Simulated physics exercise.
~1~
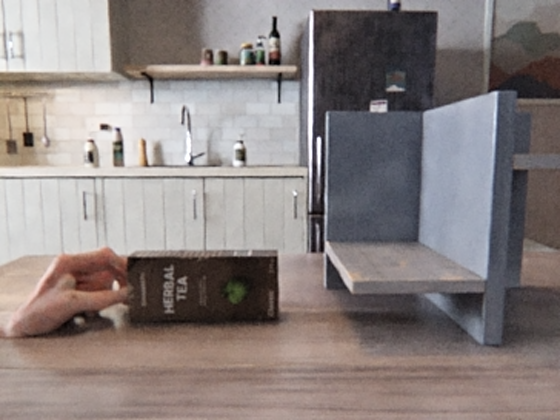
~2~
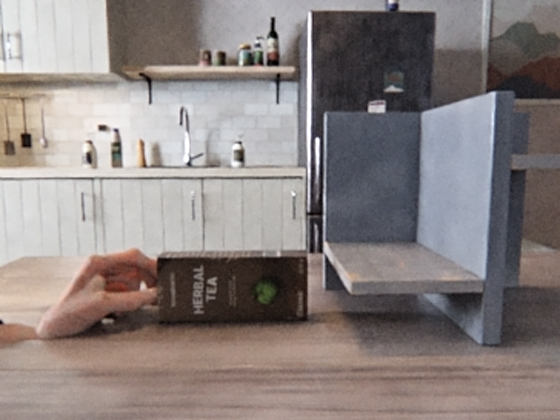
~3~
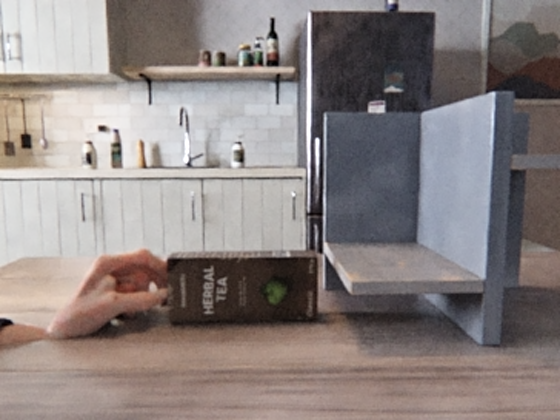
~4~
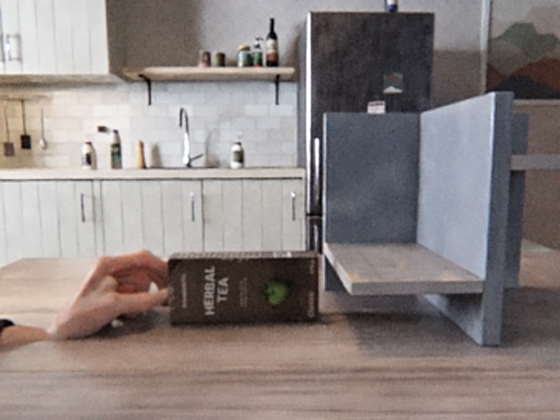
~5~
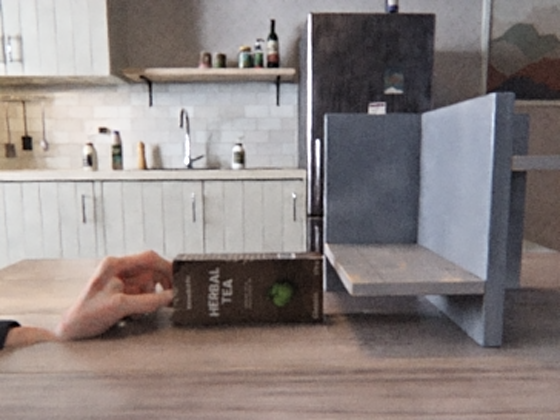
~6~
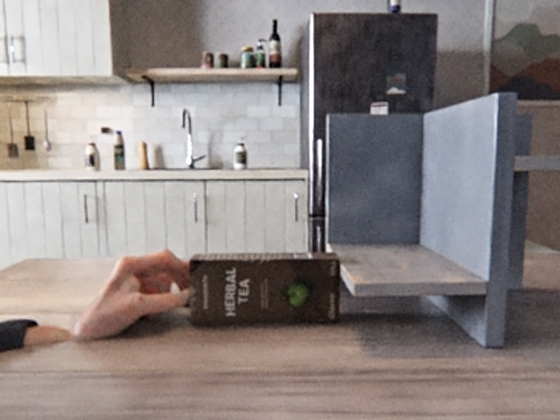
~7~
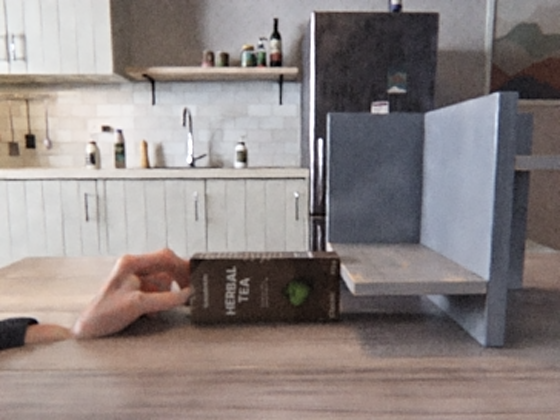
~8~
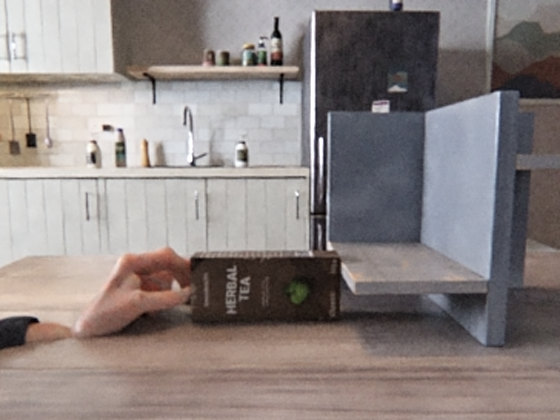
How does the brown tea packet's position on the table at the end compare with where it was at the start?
At the start it lay a little way to the left of the grey rack, with a gap between them. By the end it was farther right, with its right end at the edge of the rack's low shelf.
On a wooden table in a kitchen, a hand slid a brown packet of herbal tea, lying on its side, rightward toward a small grey rack in short moves, until it stopped at the edge of the low shelf, still outside.
